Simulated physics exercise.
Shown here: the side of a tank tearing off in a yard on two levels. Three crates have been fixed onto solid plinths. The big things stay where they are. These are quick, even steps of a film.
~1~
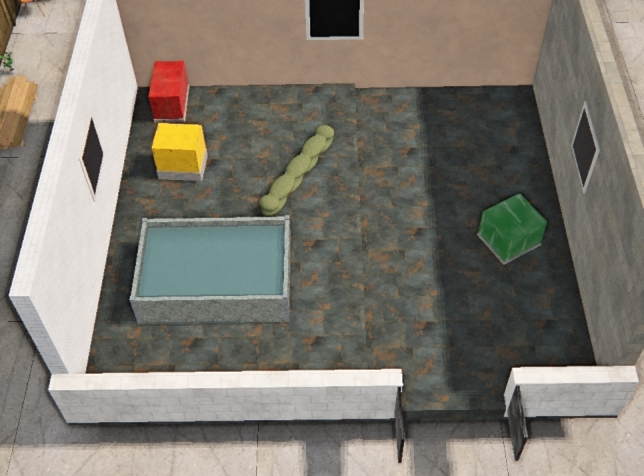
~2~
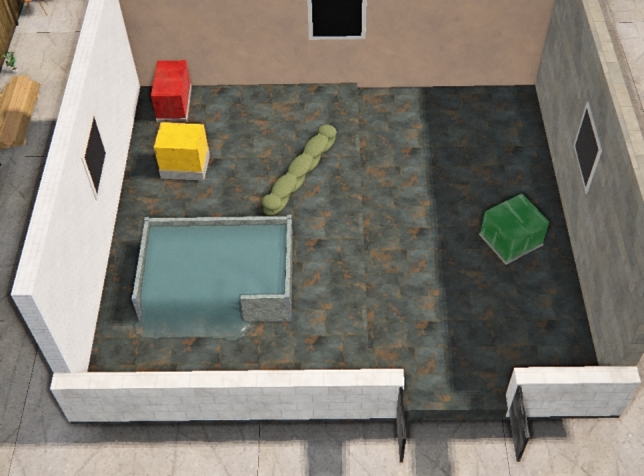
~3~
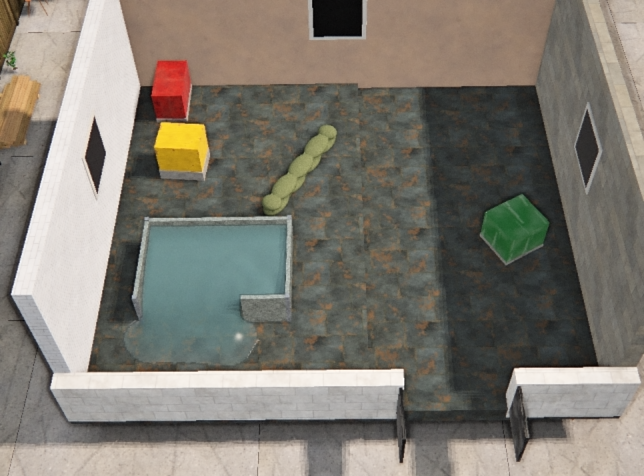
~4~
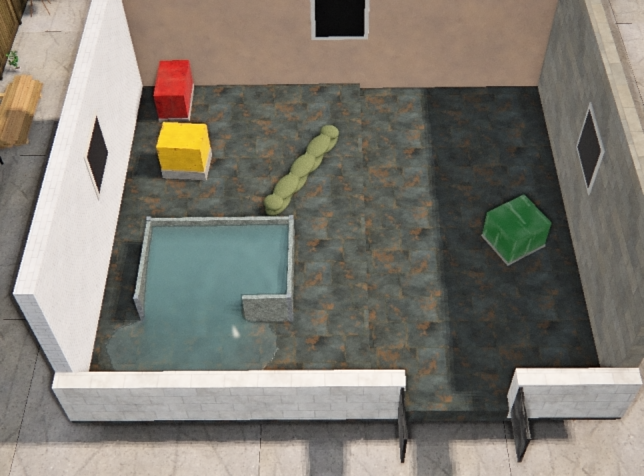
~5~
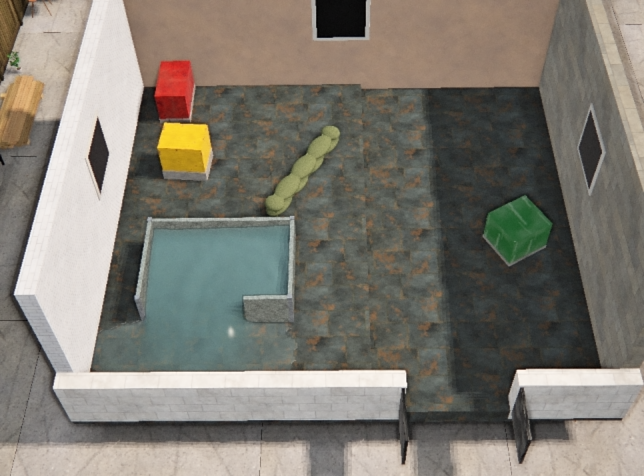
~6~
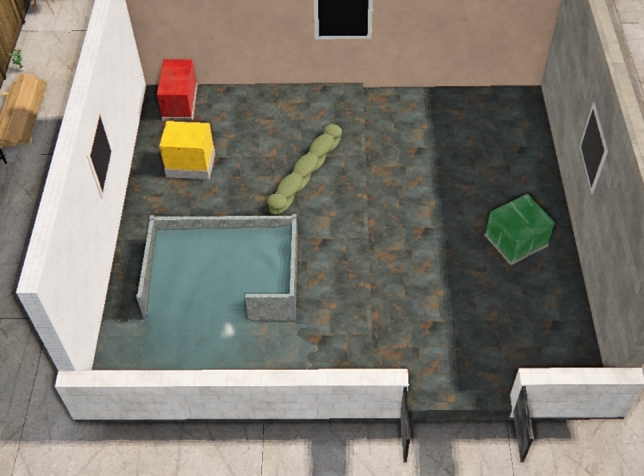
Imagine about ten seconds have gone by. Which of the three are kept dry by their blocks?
Outcome: The green crate is exposed; the red crate is exposed; the yellow crate is protected.
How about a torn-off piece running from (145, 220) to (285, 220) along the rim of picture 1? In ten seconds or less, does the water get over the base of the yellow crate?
Looking at it, the yellow crate gets overtopped.
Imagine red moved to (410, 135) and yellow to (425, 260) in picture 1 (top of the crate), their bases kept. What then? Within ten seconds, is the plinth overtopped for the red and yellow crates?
Red crate keeps dry, yellow crate keeps dry.
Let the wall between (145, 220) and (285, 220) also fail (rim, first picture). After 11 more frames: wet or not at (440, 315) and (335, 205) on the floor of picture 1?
Waterless, submerged.
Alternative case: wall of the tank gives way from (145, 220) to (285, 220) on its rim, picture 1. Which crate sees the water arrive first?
It's the yellow-painted one.
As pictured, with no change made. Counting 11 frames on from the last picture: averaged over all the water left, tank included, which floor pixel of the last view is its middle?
The centre of mass sits at about (204, 325).
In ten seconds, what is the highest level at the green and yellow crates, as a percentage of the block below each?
The first reaches around 190 in a hundred, the second around 60.
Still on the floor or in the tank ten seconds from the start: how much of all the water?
96 percent or thereabouts.
A moment on, water covers 10 % of the floor; the green crate not reached, the red crate not reached, the yellow crate not reached.
Next, water covers 20 % of the floor; the green crate not reached, the red crate not reached, the yellow crate not reached.
Then, water covers 45 % of the floor; the green crate water round its plinth, the red crate water round its plinth, the yellow crate water round its plinth.
Later, water covers 60 % of the floor; the green crate water round its plinth, the red crate water round its plinth, the yellow crate water round its plinth.
In the end, water covers 90 % of the floor; the green crate was topped, the red crate was topped, the yellow crate stayed above the water.
